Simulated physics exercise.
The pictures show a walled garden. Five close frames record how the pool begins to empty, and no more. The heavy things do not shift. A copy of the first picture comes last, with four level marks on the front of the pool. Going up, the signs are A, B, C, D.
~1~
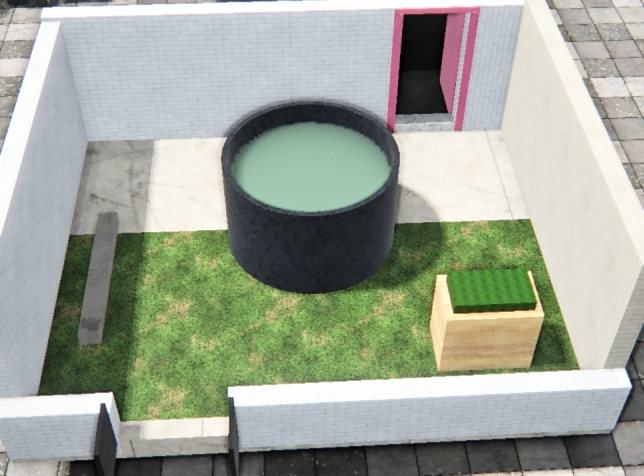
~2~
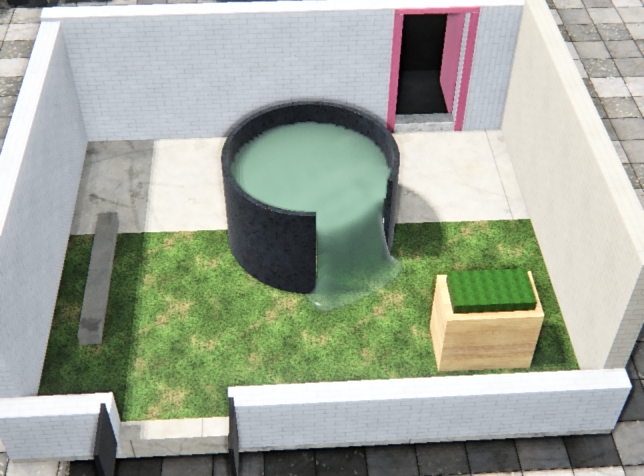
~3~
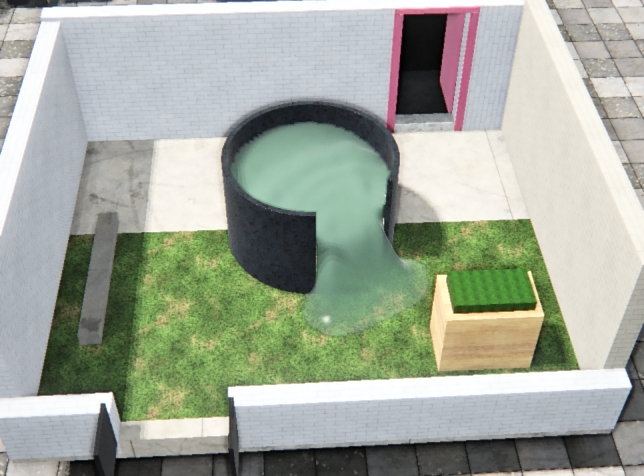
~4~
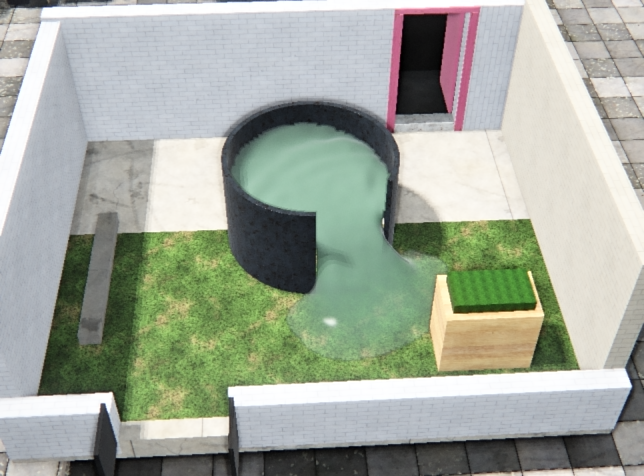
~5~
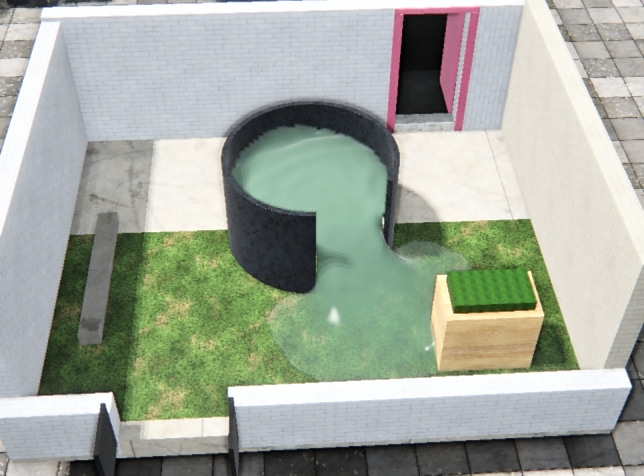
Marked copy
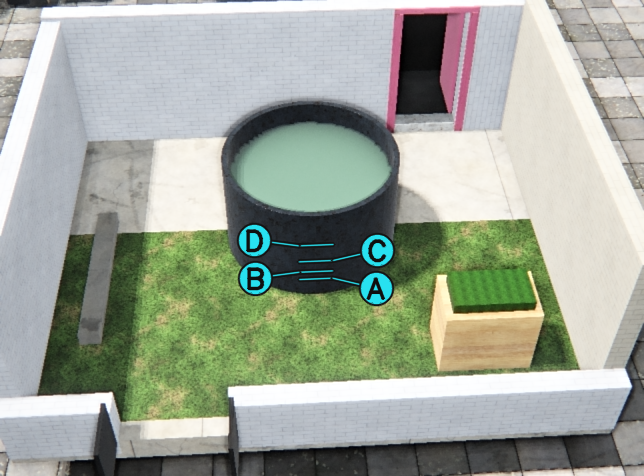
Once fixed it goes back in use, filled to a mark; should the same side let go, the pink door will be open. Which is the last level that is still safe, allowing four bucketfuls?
I would pick mark D.
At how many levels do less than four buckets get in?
All four.
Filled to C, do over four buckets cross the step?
No, that is safe.
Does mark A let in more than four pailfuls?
No.
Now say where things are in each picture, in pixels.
Water in the pool at rest, its middle at (311, 172); foot of the pink doorway at (424, 131); open gate at (170, 387).
Water covers 1 % of the ground and shows as far out as (315, 297).
Water covers 4 % of the ground and shows as far out as (327, 329).
Water covers 8 % of the ground and shows as far out as (381, 346).
Water covers 14 % of the ground and shows as far out as (303, 348).
On the marked copy, A at (316, 278); B at (316, 271); C at (316, 261); D at (316, 245); from the bottom up A, B, C, D.
With A, nothing gets over.
With B, nothing gets over.
With C, nothing gets over.
With D, a bucket or two gets in.
